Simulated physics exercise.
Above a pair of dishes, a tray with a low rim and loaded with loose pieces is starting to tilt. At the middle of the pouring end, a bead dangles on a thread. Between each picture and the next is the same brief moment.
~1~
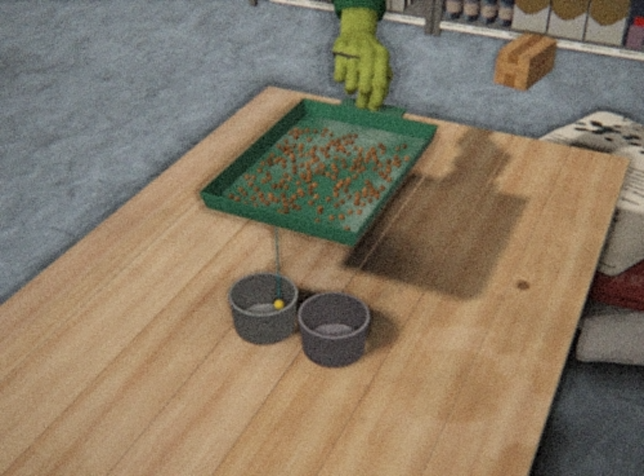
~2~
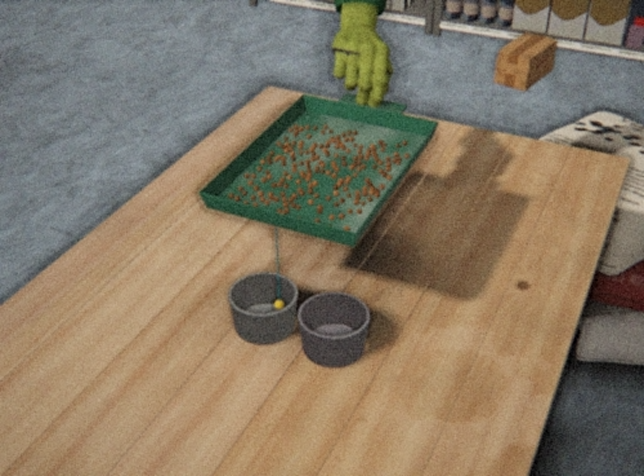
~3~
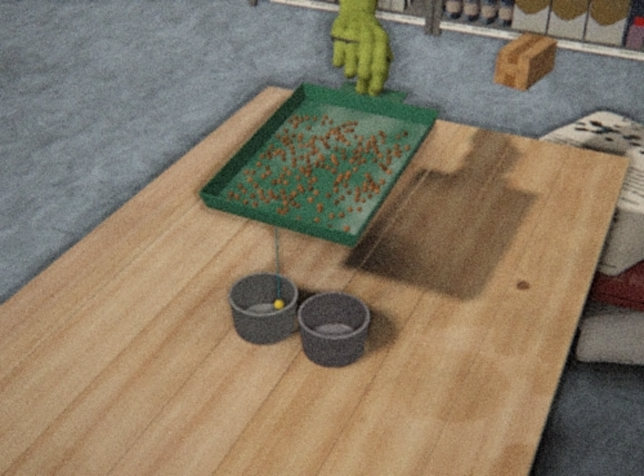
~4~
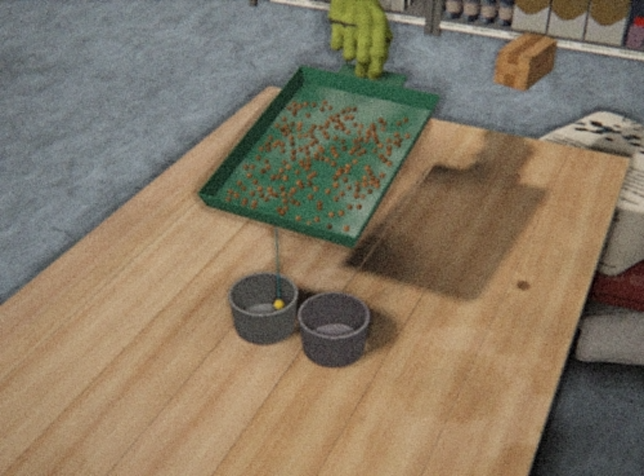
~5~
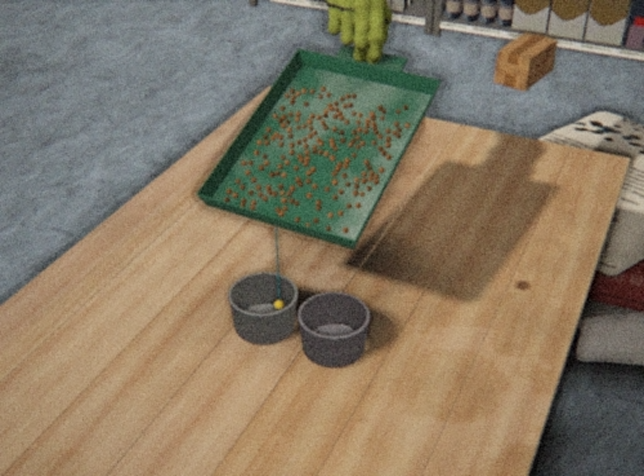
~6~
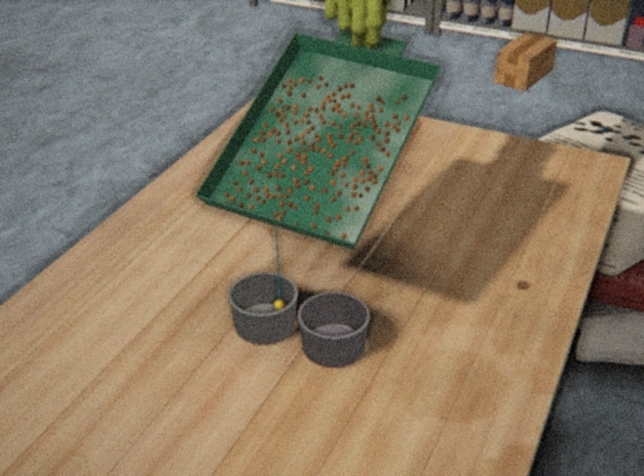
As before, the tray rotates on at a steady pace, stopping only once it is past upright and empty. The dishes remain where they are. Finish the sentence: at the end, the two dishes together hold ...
... less than half of the load.
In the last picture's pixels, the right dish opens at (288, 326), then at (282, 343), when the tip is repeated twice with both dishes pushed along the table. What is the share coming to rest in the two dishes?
20 and 50 %.
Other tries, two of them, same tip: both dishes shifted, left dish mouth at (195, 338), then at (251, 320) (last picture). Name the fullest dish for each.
Place 1: The one on the right side; place 2: The one on the right side.
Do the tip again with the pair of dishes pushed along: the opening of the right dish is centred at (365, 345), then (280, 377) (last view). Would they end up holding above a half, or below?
Result, first setup: A minority share; second setup: A minority share.
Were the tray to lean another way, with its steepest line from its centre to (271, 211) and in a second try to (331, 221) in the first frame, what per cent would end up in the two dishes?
0 % and 30 %.
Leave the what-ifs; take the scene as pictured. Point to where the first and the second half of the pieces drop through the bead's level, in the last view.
Around (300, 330) first; around (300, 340) second.
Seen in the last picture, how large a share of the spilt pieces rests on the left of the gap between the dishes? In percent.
Close to 50 %.
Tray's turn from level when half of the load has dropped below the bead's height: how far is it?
I'd say close to 115 degrees.
Soon after the last picture, tray tipped steeply; nearly all on the tray; a small part in the air.
A little later, tray tipped past a quarter turn; about half on the tray; about a quarter outside both; about a third in the air.
Later still, tray tipped past a quarter turn; a stray few in the right dish; nearly all outside both.
By the end, tray tipped past a quarter turn; none in the right dish; none in the left dish; all outside both.
